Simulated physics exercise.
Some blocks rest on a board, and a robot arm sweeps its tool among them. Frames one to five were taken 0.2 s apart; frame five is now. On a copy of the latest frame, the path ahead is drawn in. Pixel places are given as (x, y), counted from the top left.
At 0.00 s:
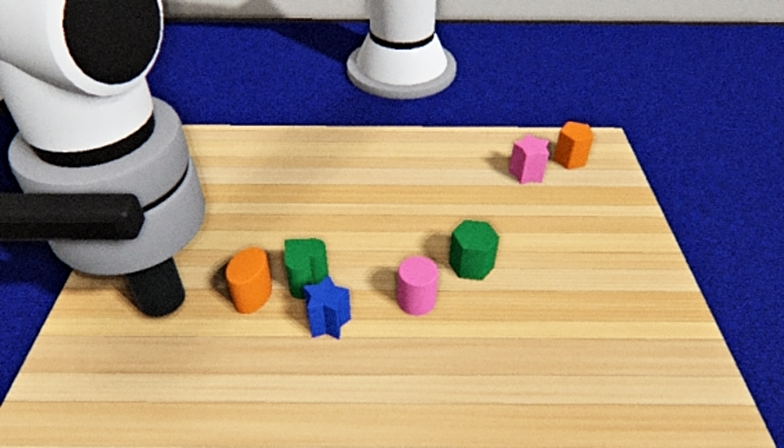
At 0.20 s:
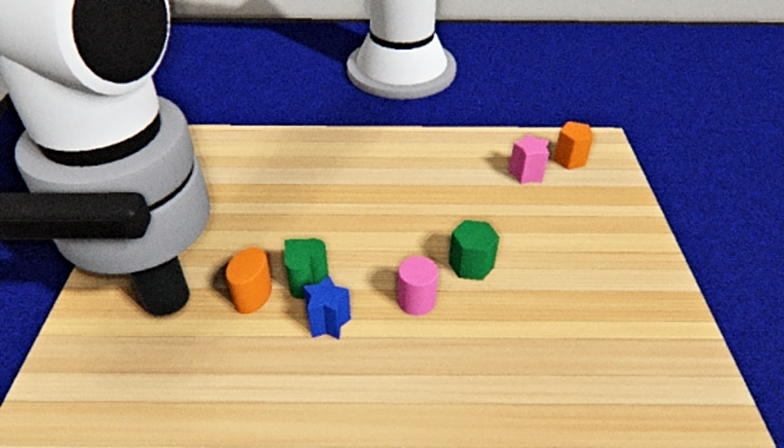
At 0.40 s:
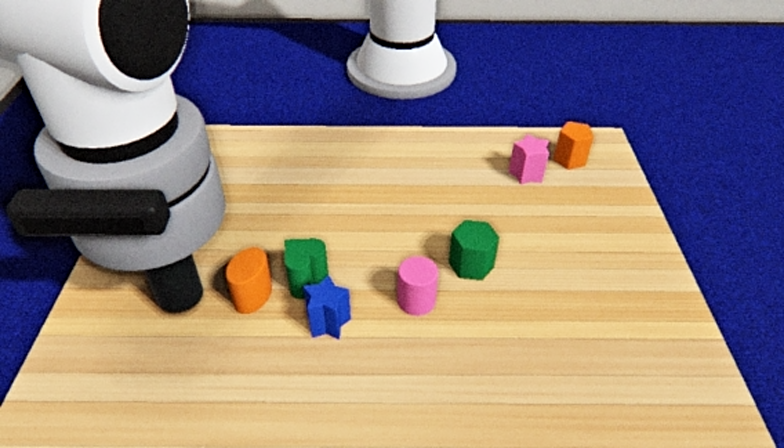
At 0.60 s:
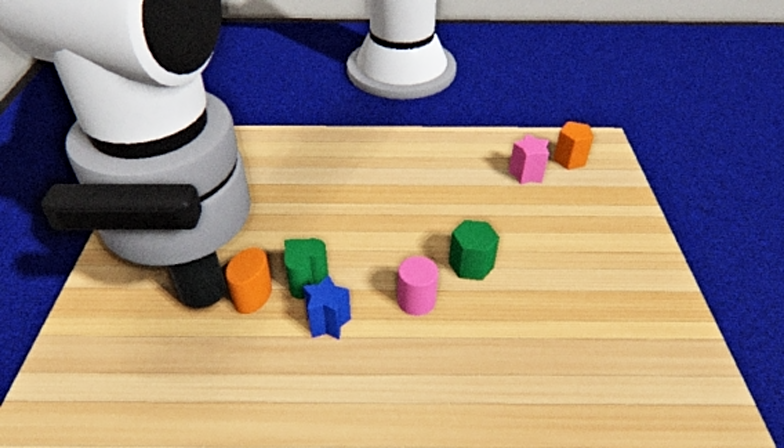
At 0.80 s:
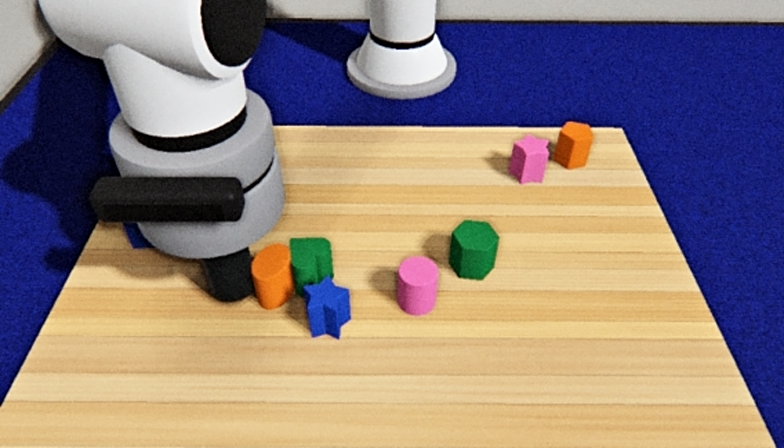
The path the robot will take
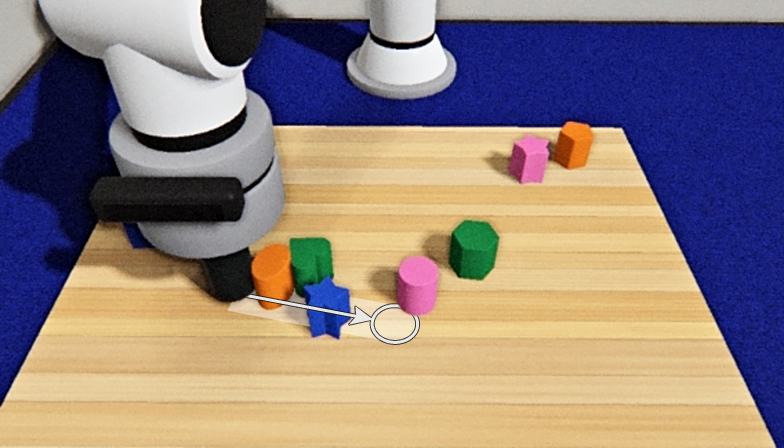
At first, a robot arm holds its black tool at the left of a wooden board scattered with colourful blocks, barely moving. The tool then slides right toward the orange oval block and pushes it a short way up against the green heart, which shifts slightly, while the other blocks stay still.
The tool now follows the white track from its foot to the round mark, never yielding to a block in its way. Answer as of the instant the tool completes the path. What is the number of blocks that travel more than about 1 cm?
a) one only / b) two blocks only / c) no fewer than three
c (no fewer than three)
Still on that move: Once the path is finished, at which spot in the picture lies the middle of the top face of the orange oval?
That would be at about pixel (380, 257).
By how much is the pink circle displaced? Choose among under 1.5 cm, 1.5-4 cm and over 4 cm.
Within 1.5 cm.
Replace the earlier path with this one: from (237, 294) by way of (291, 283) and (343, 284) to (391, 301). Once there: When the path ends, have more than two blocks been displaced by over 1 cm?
Short answer: Yes.
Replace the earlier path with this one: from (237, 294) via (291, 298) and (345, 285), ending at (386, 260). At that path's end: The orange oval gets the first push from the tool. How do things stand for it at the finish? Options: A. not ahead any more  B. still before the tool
Option B.
The drawn path runs from (237, 294) directly to (395, 324).
What follows on the original path. One third of the way, tool at (288, 295); orange oval at (323, 260), turned 40° anticlockwise; green heart at (346, 238), turned 25° anticlockwise.
Two thirds of the way, tool at (342, 306); orange oval at (370, 259), turned 95° anticlockwise; green heart at (360, 233), turned 70° anticlockwise; blue star-shaped block at (365, 308), turned 65° clockwise.
At the end, tool at (395, 316); orange oval at (380, 257), turned 120° anticlockwise; green heart at (361, 232), turned 75° anticlockwise; blue star-shaped block at (394, 326), turned 105° clockwise; pink circle at (424, 268).
